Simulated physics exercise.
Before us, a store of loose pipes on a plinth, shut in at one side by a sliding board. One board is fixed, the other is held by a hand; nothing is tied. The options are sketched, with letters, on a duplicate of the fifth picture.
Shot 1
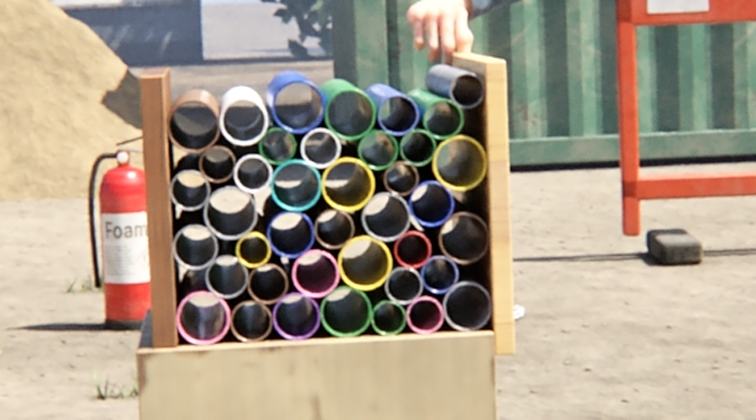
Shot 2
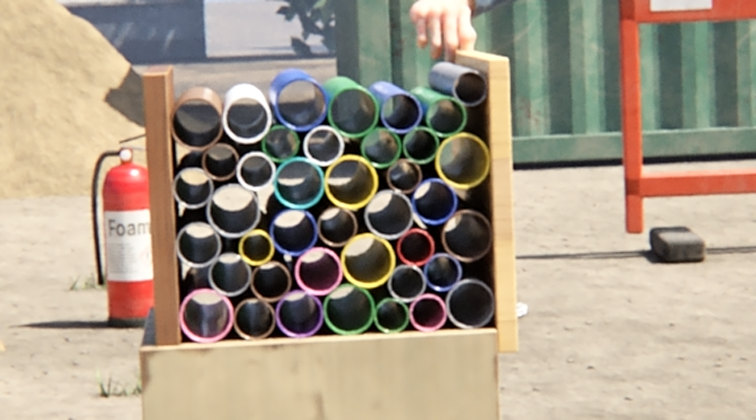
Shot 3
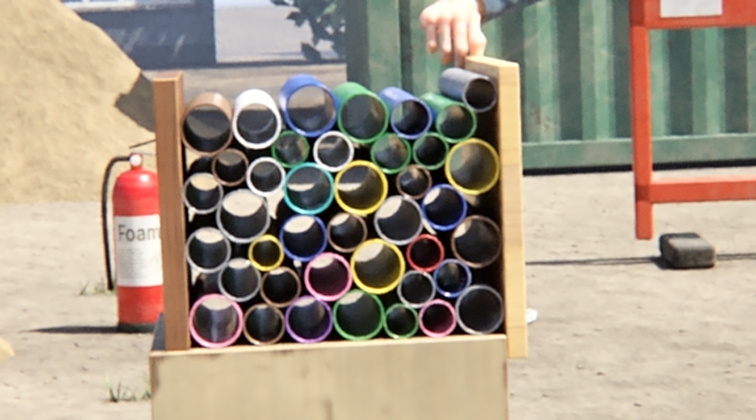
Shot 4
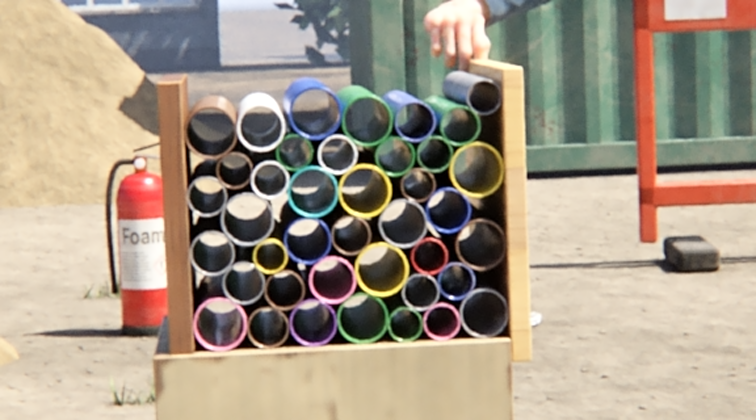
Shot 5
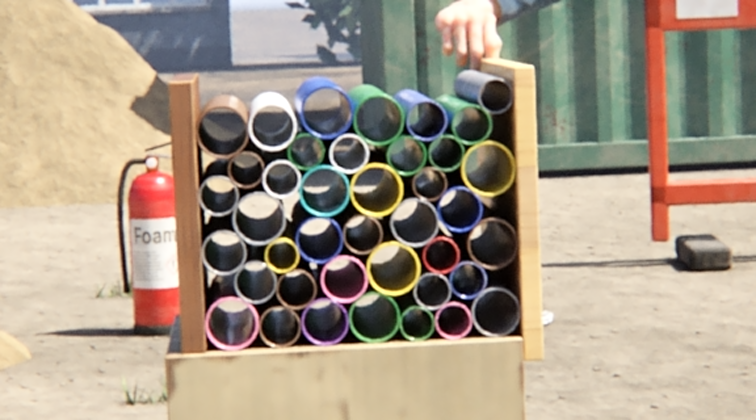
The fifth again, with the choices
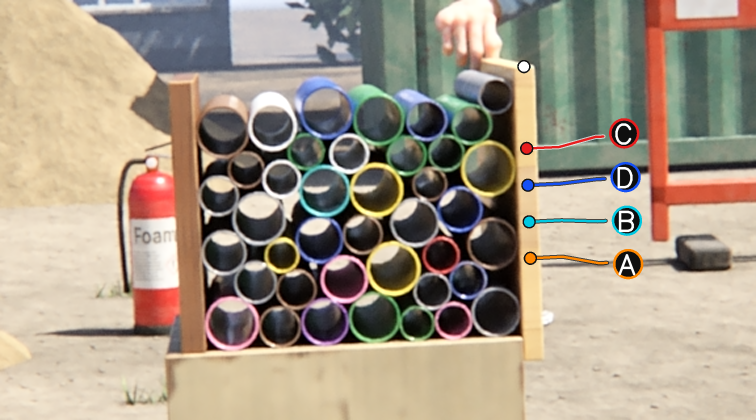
A wooden holder packed with short, open-ended pipes in brown, white, grey, blue, green, yellow, pink, purple and red stands on a plinth in a sunlit yard, seen end-on from the front. A red foam extinguisher and a sand heap sit at left, a green container behind and an orange-red barrier at right. A hand stays on top of the right board while the view shakes slightly, shifting everything a little rightward, and the pipes show no clear movement.
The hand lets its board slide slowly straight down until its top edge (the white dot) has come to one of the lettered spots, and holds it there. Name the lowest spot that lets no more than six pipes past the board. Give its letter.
The lowest mark that will do is A.
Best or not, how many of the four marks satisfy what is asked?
Four of them.
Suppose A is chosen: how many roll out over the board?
The count is five.
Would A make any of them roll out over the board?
Yes.
On the marked copy, A at (531, 258); B at (529, 222); C at (527, 149); D at (528, 185); the white dot at (524, 67).
Following A. Soon after the start, top of the board (515, 149).
Later, top of the board (519, 243).
In the end, top of the board (519, 258), five out over the board.
As for the rest, B five out over the board; C none out over the board; D one out over the board.
